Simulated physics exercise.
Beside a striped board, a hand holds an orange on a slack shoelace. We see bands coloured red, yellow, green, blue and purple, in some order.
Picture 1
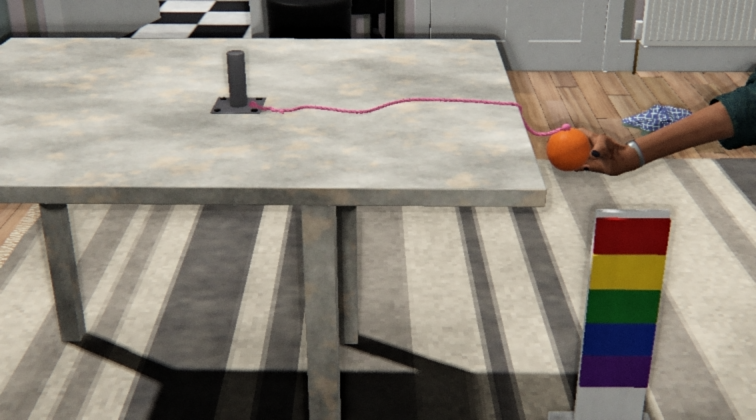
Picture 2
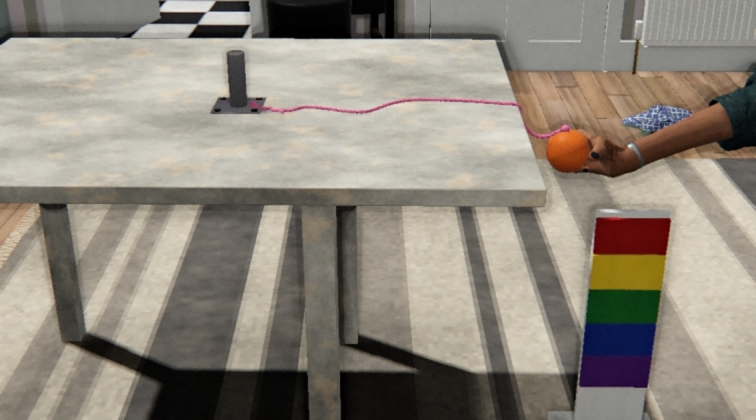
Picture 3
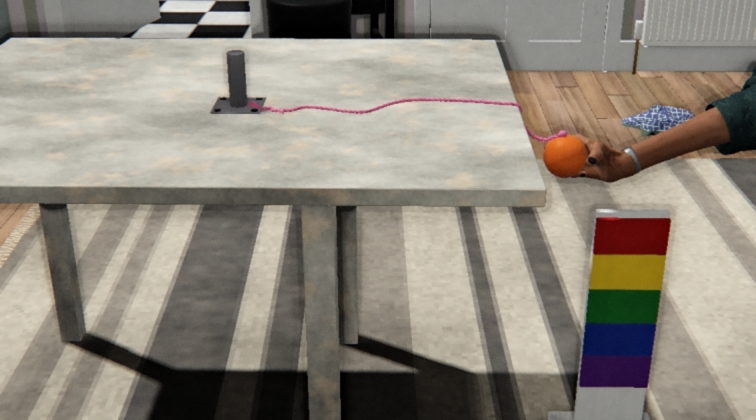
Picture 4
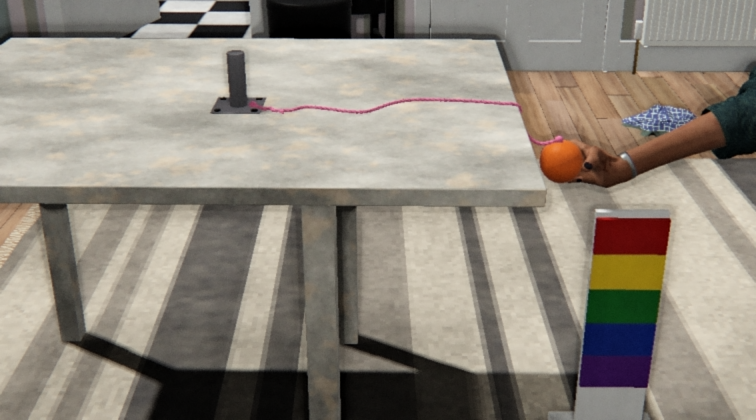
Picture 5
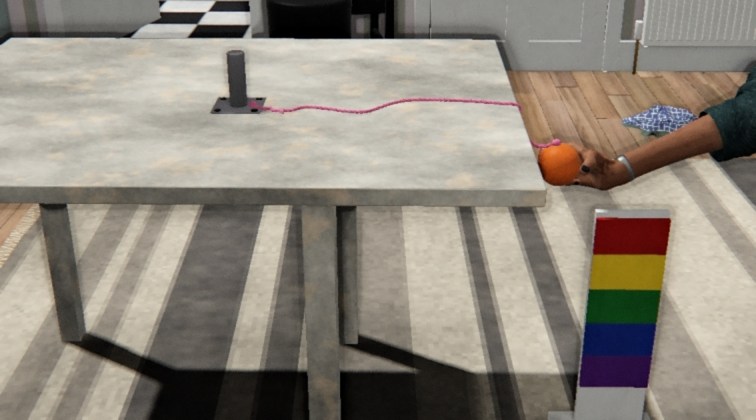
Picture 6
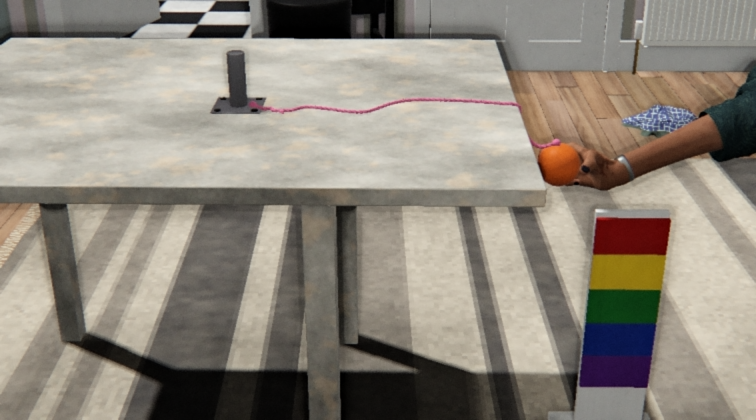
At the start, a hand at the right holds an orange ball-like fruit just beyond a table's edge, tied to a slack pink string running from a dark post, above a colour-striped board. The hand lowers it slightly down and left, then stays still while the string on the tabletop barely changes.
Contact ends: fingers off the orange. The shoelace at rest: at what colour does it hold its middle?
The colour is red.
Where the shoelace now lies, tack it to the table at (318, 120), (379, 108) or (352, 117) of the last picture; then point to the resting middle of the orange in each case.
Try 1: (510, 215); try 2: (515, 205); try 3: (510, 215).
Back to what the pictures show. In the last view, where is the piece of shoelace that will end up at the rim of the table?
The spot located at (478, 102) in the last picture.
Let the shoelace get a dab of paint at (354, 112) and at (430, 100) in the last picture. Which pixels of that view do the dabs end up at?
Final positions are (381, 106) and (471, 107), in that order.
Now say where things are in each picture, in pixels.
In the first frame, orange (568, 150); red (632, 238); yellow (628, 274); green (624, 307); blue (620, 341); purple (616, 373).
In the second frame, orange (568, 151); shoelace through (273, 111) (328, 109) (387, 105) (450, 100) (512, 105).
In the third frame, orange (565, 156).
In the fourth frame, orange (561, 161); shoelace through (273, 111) (328, 109) (387, 105) (450, 100) (512, 105).
In the fifth frame, orange (559, 164).
In the sixth frame, orange (558, 165); shoelace through (273, 111) (328, 109) (387, 105) (450, 100) (512, 105).
A little later, orange near (505, 217); level with red.
Next, orange near (529, 233); level with red.
When it is over, orange near (510, 233); level with red. Its centre hangs level with the red band.
